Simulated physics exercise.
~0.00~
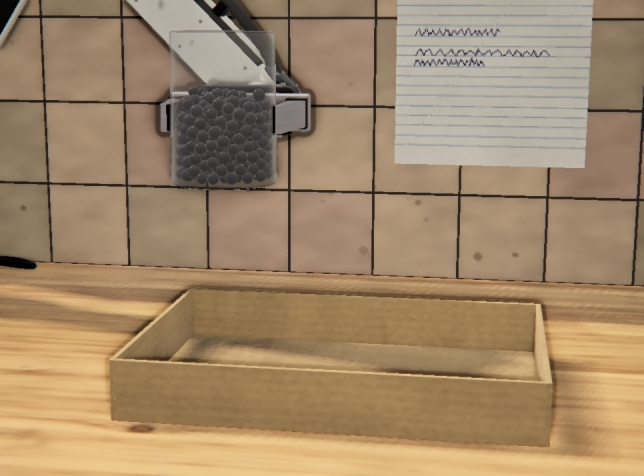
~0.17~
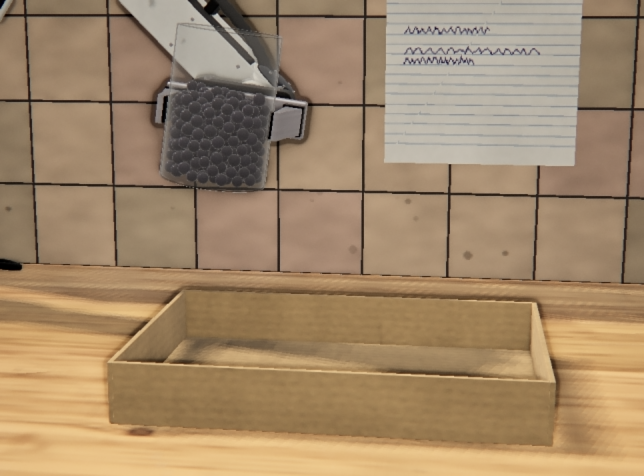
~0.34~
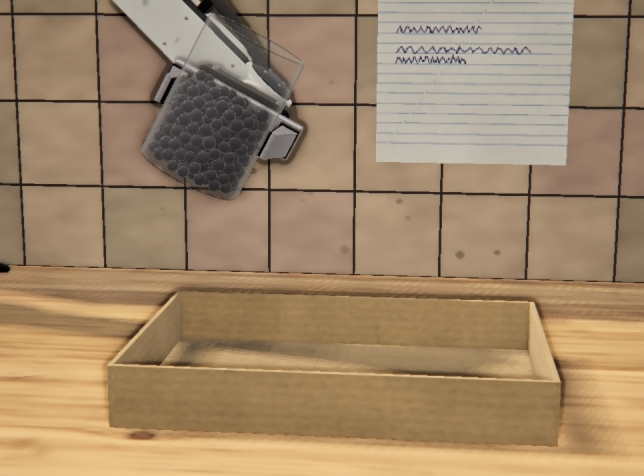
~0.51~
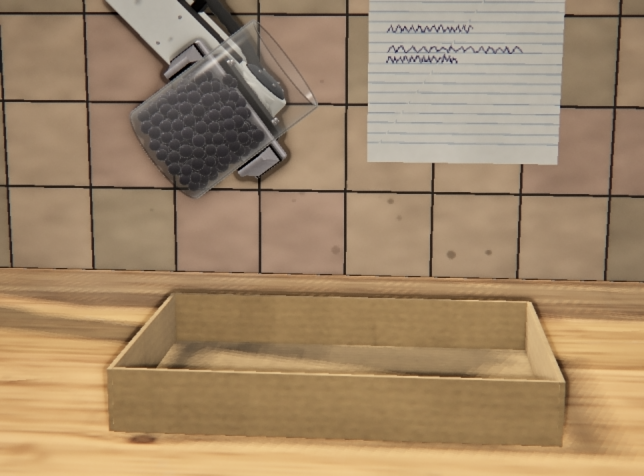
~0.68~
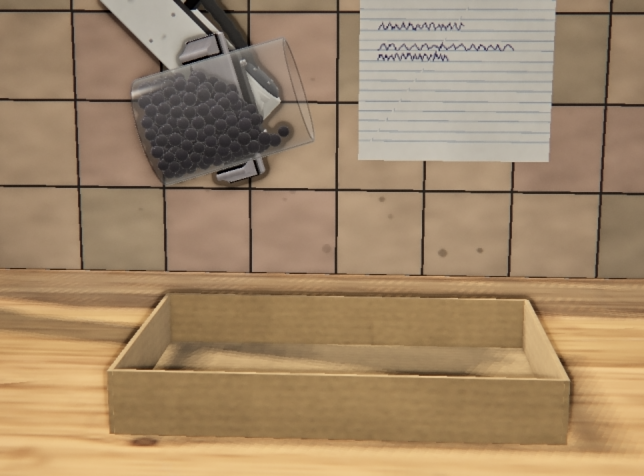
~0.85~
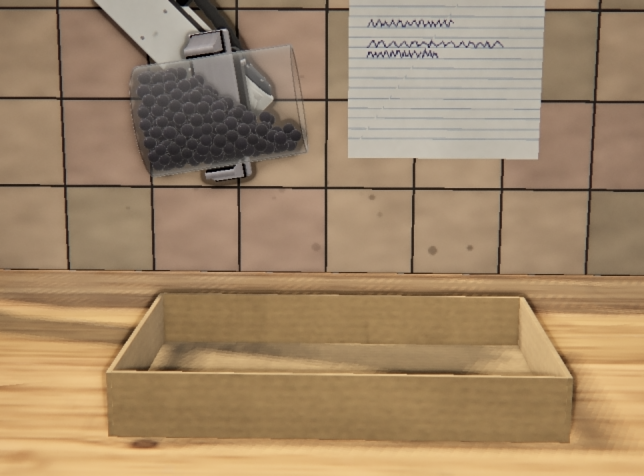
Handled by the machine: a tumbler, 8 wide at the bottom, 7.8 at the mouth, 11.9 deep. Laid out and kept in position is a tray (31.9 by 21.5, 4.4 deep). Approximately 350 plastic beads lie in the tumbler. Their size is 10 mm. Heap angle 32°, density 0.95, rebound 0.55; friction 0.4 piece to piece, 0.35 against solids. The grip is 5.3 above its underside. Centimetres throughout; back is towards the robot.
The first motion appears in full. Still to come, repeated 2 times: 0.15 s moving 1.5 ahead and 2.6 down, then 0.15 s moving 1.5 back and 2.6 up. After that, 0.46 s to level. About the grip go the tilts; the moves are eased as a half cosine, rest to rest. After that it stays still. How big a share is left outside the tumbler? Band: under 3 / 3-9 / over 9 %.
Under 3 %.
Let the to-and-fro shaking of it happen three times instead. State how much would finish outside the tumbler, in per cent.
Estimate: Around 0 %.
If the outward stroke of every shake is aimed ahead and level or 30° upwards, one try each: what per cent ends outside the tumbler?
15 and 15 %.
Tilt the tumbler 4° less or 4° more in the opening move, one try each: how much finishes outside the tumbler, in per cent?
0 and 5 %.
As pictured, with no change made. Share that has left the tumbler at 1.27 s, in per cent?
0 %.
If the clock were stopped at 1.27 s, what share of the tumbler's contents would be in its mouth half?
My estimate is near 25 per cent.
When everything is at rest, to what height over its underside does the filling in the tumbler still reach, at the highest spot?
The top sits some 9.5 cm up.
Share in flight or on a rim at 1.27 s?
That comes to about 0 per cent, more or less.
After 1.27 s, tilted 81° forward, highest piece 22 above the table; 345 in the tumbler, 1 in the tray.
After 1.70 s, tilted 36° forward, highest piece 25 above the table; 344 in the tumbler, 2 in the tray.
After 2.11 s, level, highest piece 26 above the table; 344 in the tumbler, 2 in the tray.
After 3.16 s, level, highest piece 26 above the table; 344 in the tumbler, 2 in the tray.
At rest, 344 in the tumbler, 2 in the tray. That is 1 % outside the tumbler.
